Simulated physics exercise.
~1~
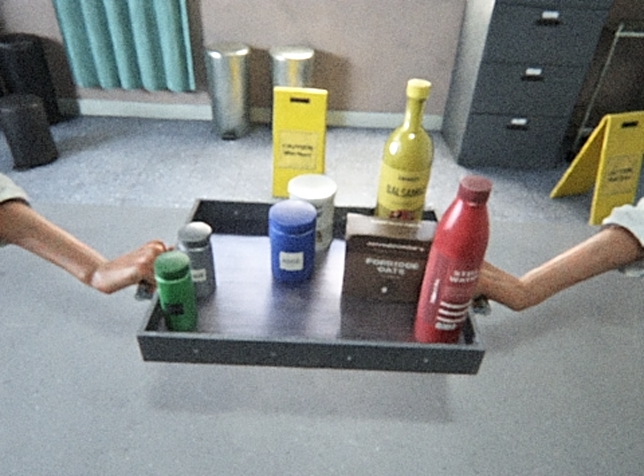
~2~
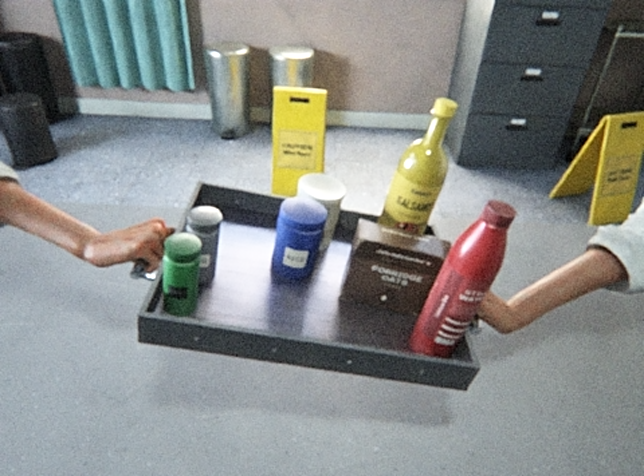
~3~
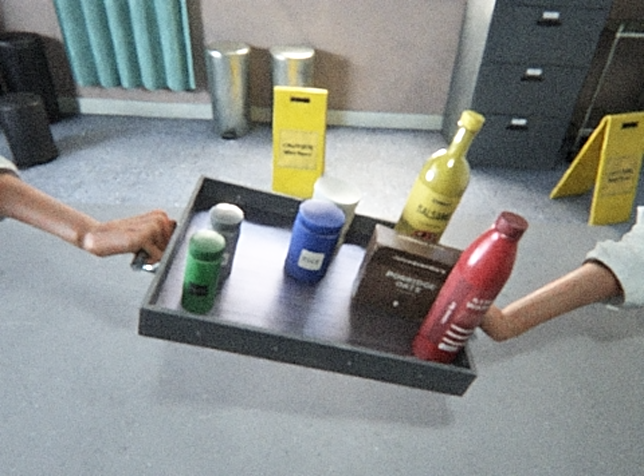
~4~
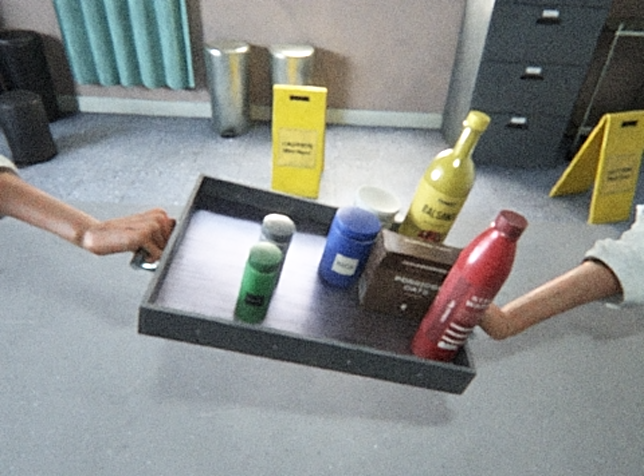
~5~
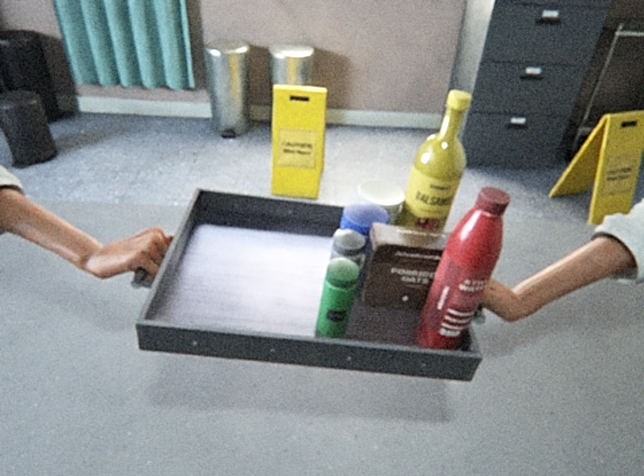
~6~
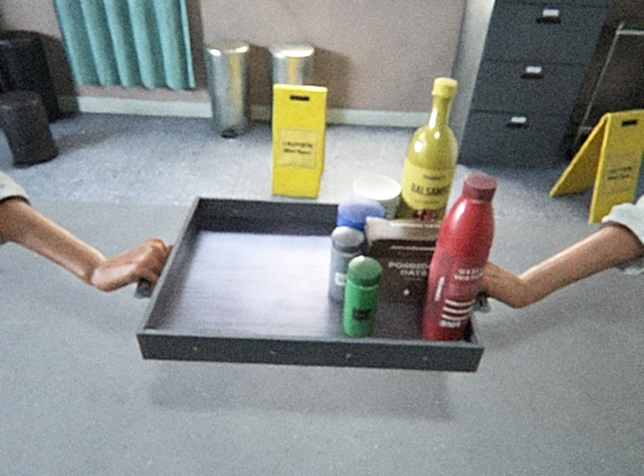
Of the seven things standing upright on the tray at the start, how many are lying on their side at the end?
None of them are. All seven things are still standing upright on the tray at the end, although some have slid to the right.
